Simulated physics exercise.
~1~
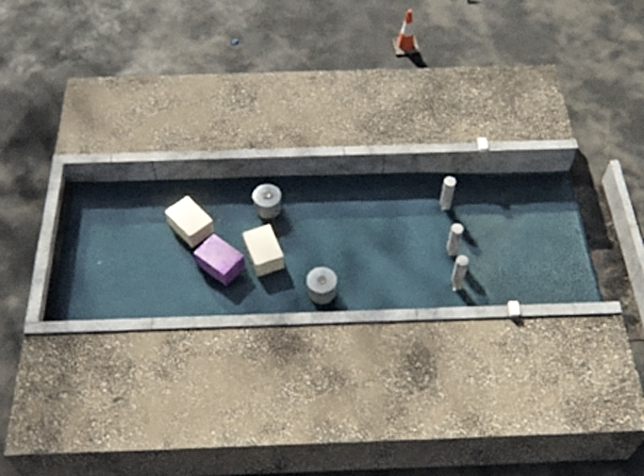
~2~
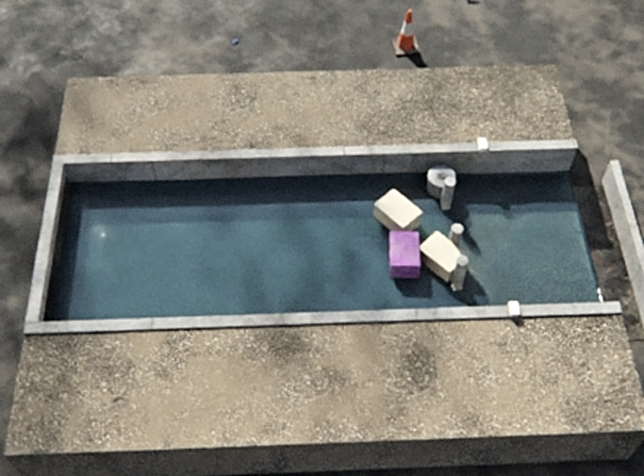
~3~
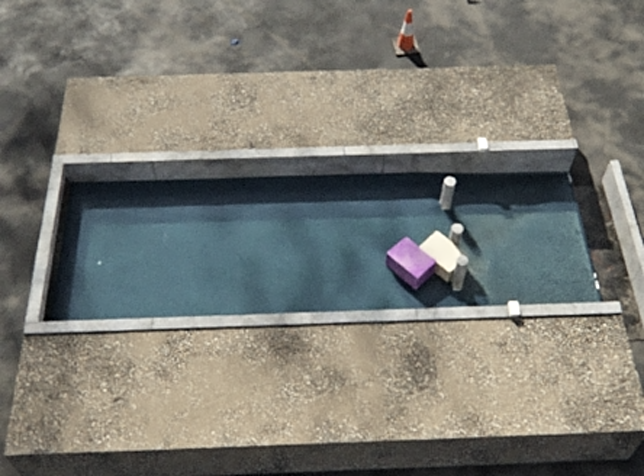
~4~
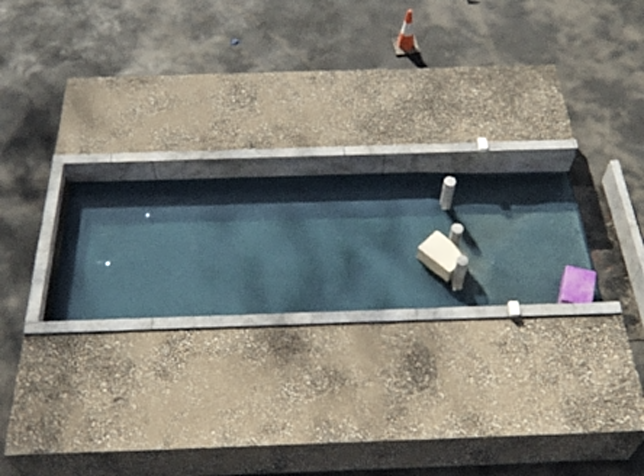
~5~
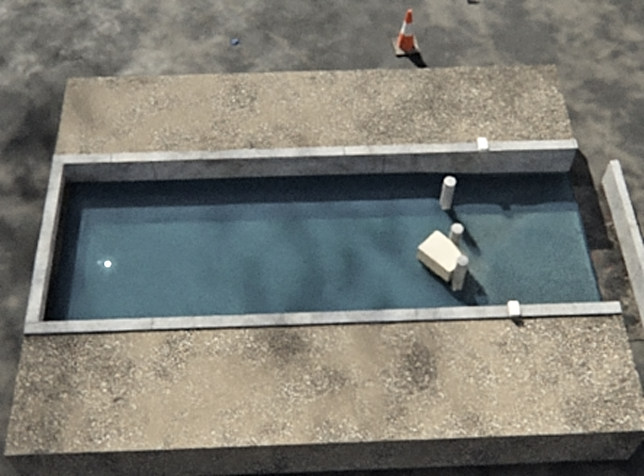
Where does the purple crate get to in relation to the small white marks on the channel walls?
It gets beyond the white marks, reaching the right end of the channel near the lower wall before it goes out of view.
